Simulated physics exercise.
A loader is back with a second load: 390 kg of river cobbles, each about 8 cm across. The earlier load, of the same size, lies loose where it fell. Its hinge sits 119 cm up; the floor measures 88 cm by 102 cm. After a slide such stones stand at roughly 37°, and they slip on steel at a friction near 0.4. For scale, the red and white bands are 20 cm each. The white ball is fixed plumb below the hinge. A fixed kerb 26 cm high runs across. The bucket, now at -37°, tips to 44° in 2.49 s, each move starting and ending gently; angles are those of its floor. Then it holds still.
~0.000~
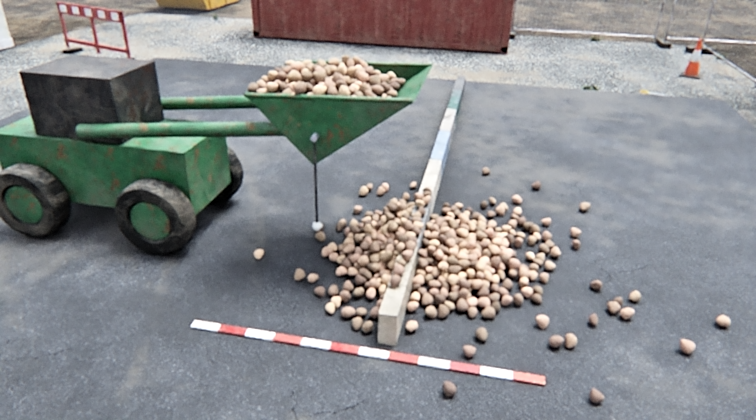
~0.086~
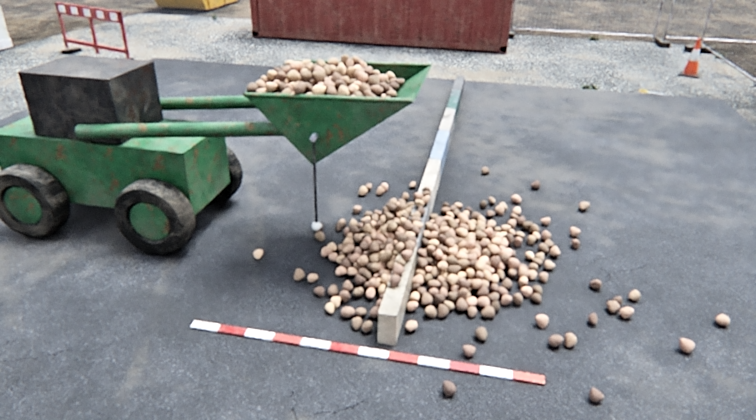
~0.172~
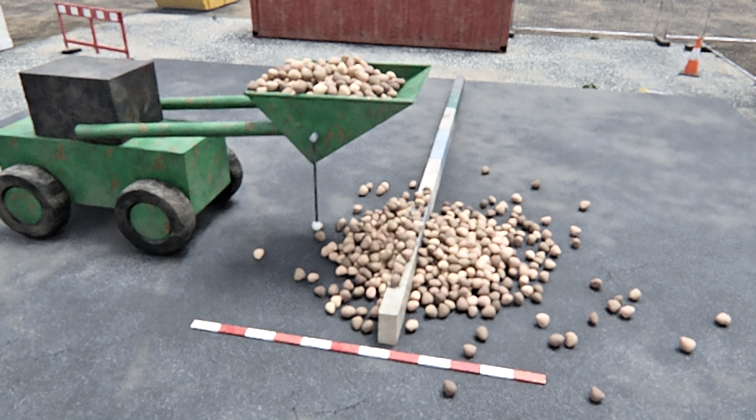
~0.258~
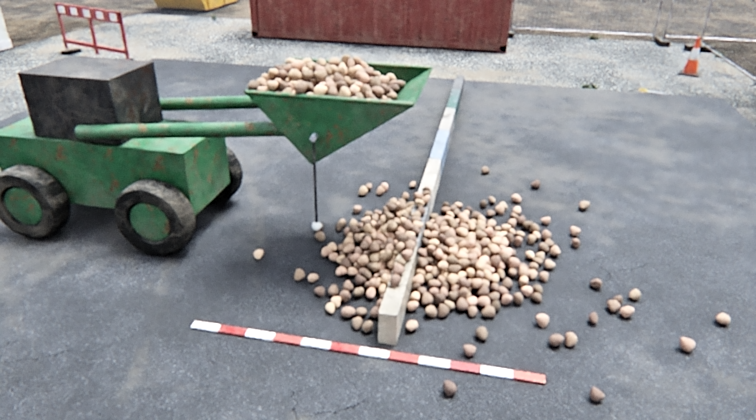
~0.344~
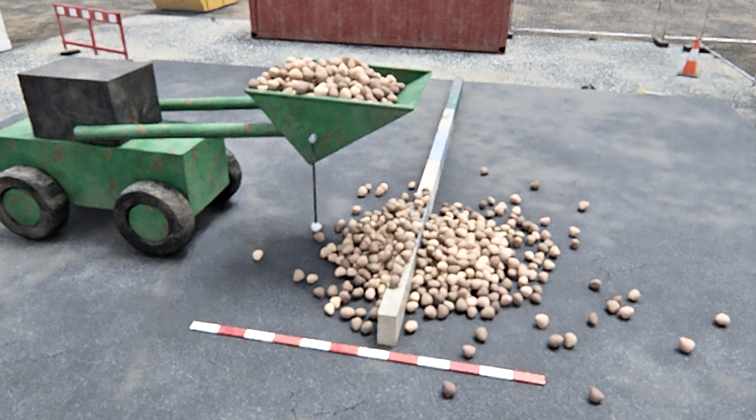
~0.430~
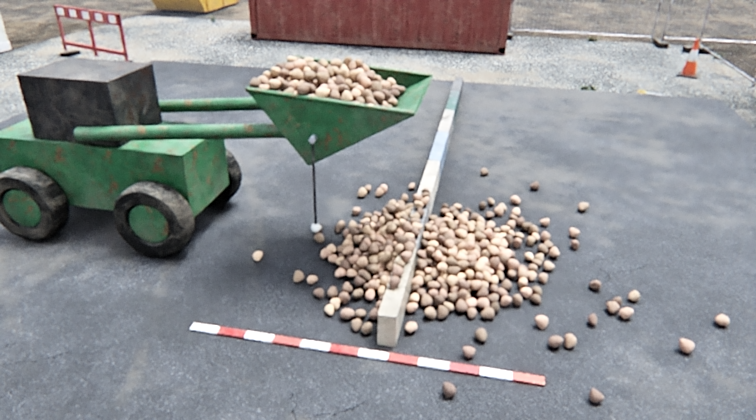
A green bucket heaped with brown and tan stones, held out on the arms of a green loader with a dark cab at left, stays almost still, then its right lip dips slightly while the stones barely shift. Below, similar stones lie loose across a long pale kerb, behind a red-and-white banded strip. The steady camera looks down on a grey paved yard, with a red container beyond.
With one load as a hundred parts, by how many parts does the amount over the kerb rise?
Some 75 per cent is added.
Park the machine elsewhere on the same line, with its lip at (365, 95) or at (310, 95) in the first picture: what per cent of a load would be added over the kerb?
About 10 and 0 per cent.
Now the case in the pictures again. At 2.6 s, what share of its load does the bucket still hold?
Roughly 0 per cent is still inside.
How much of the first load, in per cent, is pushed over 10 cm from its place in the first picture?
Roughly 10 per cent of them.
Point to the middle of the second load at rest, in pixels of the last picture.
Around (445, 243).
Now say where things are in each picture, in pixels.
In the first picture, the bucket is at -37°, its lip at (413, 101); the top of the load is at (332, 67). The earlier load is highest near (413, 224), 31 cm above ground level, 43 % on this side of the kerb, 57 % over the kerb.
The second picture shows lip at (412, 101), floor tilted -37°, highest stones at (331, 67); the stones move at 0.0 m/s on average.
The third picture shows lip at (413, 102), floor tilted -36°, highest stones at (332, 67); the stones move at 0.1 m/s on average.
In the fourth picture, the bucket is at -35°, its lip at (413, 105); the top of the load is at (326, 66); the stones move at 0.1 m/s on average.
In the fifth picture, the bucket is at -33°, its lip at (414, 109); the top of the load is at (325, 66); the stones move at 0.1 m/s on average.
The sixth picture shows lip at (415, 114), floor tilted -31°, highest stones at (311, 66); the stones move at 0.1 m/s on average.
After 1.9 s the floor is at 31°; in per cent of one load, 78 in the bucket, 55 on this side of the kerb, 67 over the kerb; the foremost stones are at (632, 293).
After 2.6 s the floor is at 44°; in per cent of one load, 2 in the bucket, 73 on this side of the kerb, 125 over the kerb; the foremost stones are at (632, 293).
After 2.9 s the floor is at 44°; in per cent of one load, 0 in the bucket, 69 on this side of the kerb, 131 over the kerb; the foremost stones are at (635, 298).
After 5.6 s the floor is at 44°; in per cent of one load, 0 in the bucket, 68 on this side of the kerb, 132 over the kerb; the foremost stones are at (642, 314). Net gain over the kerb, 75.
